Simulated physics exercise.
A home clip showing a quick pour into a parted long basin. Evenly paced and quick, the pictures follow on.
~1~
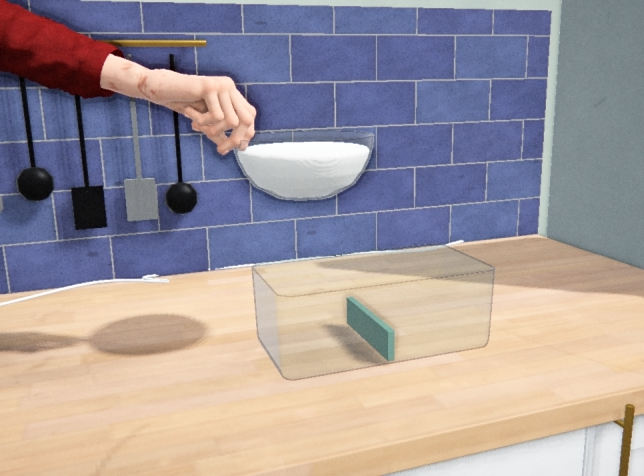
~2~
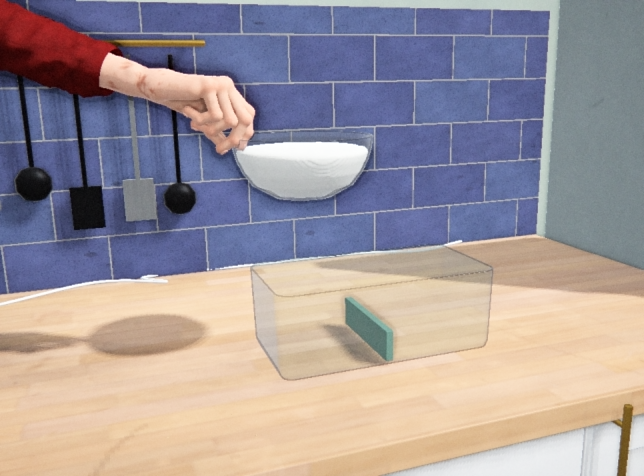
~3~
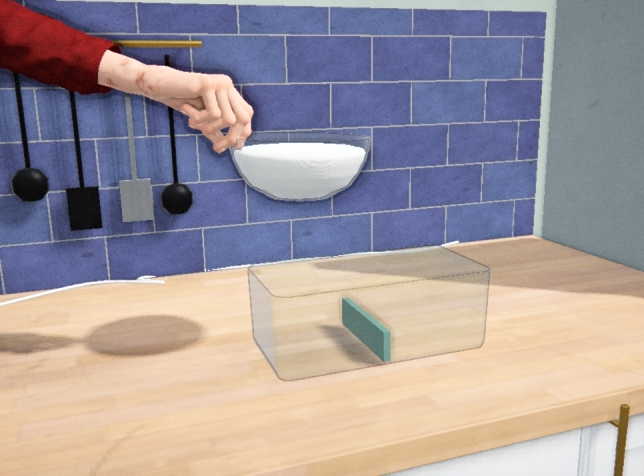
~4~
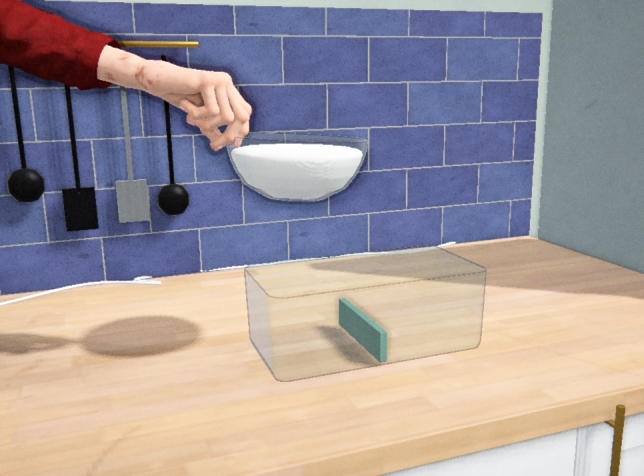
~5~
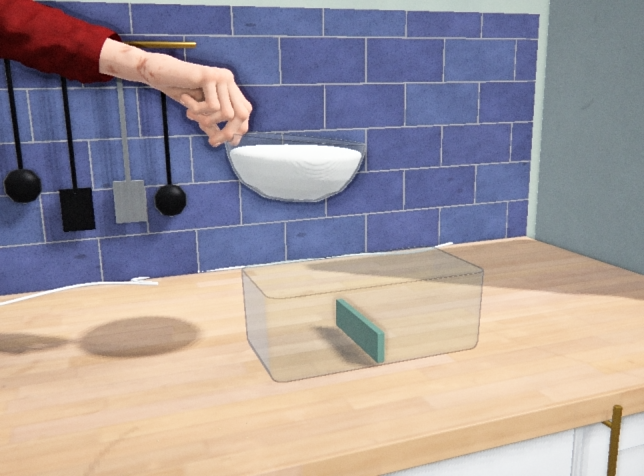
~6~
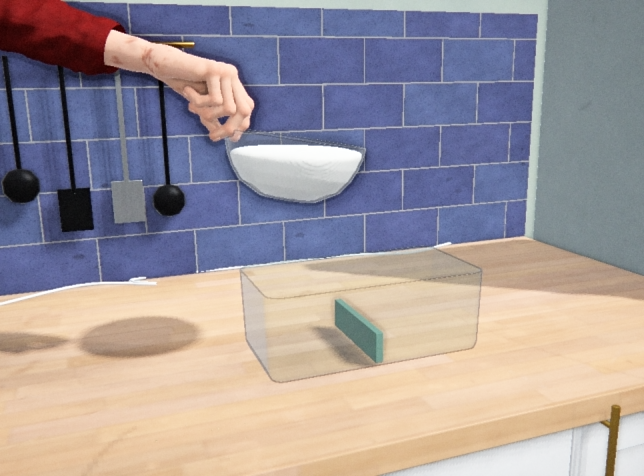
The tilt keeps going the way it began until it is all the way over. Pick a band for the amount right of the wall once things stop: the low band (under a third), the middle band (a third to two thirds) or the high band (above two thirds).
The high band.
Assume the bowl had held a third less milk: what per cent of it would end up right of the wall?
Roughly 90 %.
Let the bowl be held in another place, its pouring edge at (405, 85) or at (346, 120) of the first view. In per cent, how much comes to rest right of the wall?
You'd get 65 percent from the first and 75 percent from the second.
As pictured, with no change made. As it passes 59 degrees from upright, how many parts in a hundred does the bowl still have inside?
Near 50 percent is still in there.
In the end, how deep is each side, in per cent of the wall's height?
Roughly 10 percent left, 90 percent right.
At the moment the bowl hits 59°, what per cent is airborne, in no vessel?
Share in flight: Approx. 35 %.
A moment on, the bowl is tipped part way and 49 per cent is still to pour, 0 is left of the wall and 16 right of it.
Next, the bowl is tipped on its side and 4 per cent is still to pour, 4 is left of the wall and 84 right of it.
Then the bowl is tipped on its side and 0 per cent is still to pour, 11 is left of the wall and 88 right of it.
Later the bowl is tipped on its side and 0 per cent is still to pour, 12 is left of the wall and 87 right of it.
At rest 12 per cent lies left of the wall, 87 right of it and 1 outside.
